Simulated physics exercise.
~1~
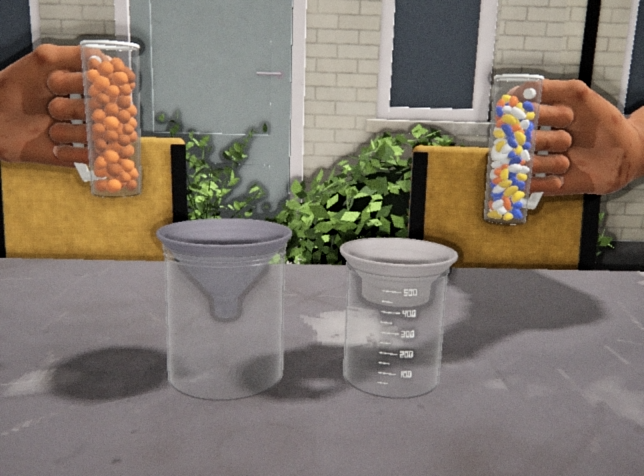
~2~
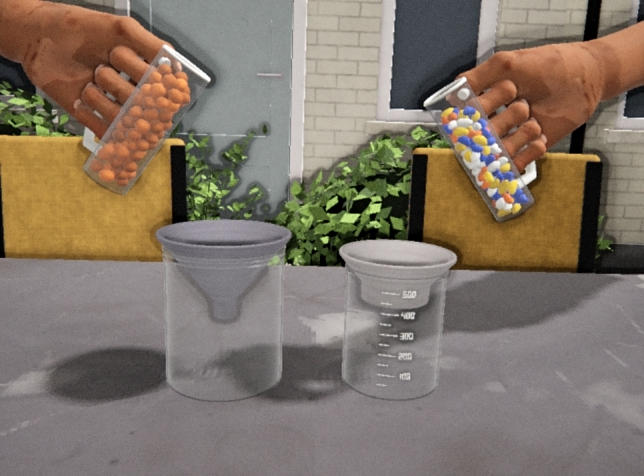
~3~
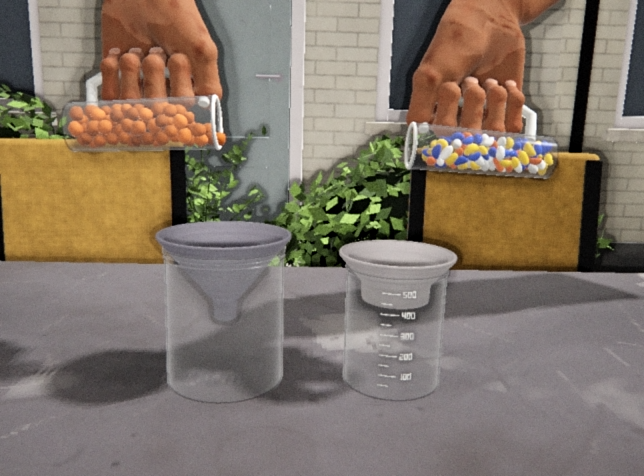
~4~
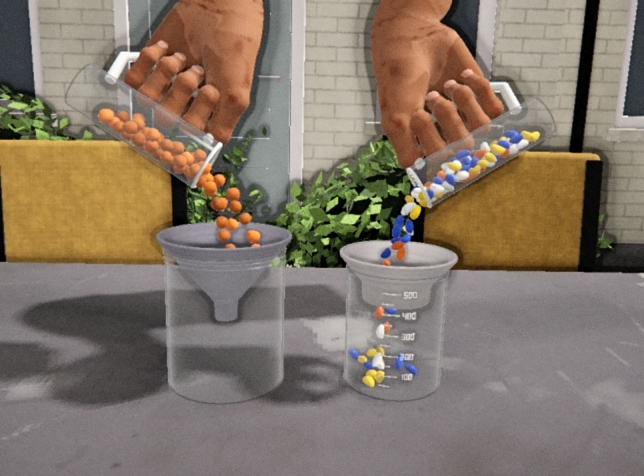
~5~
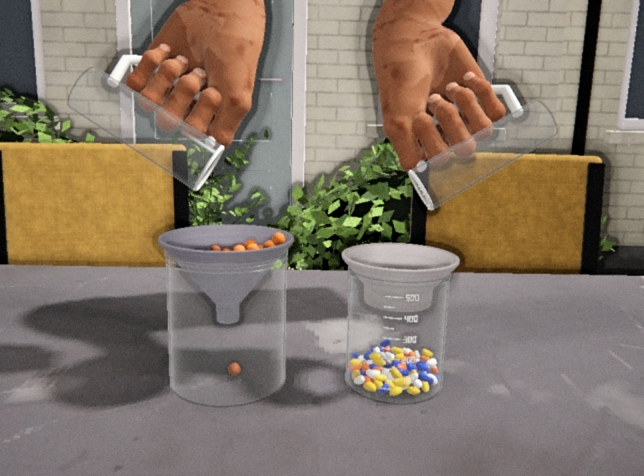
Two hands tip cups; orange balls clog the left funnel while colourful pills fall through the right.
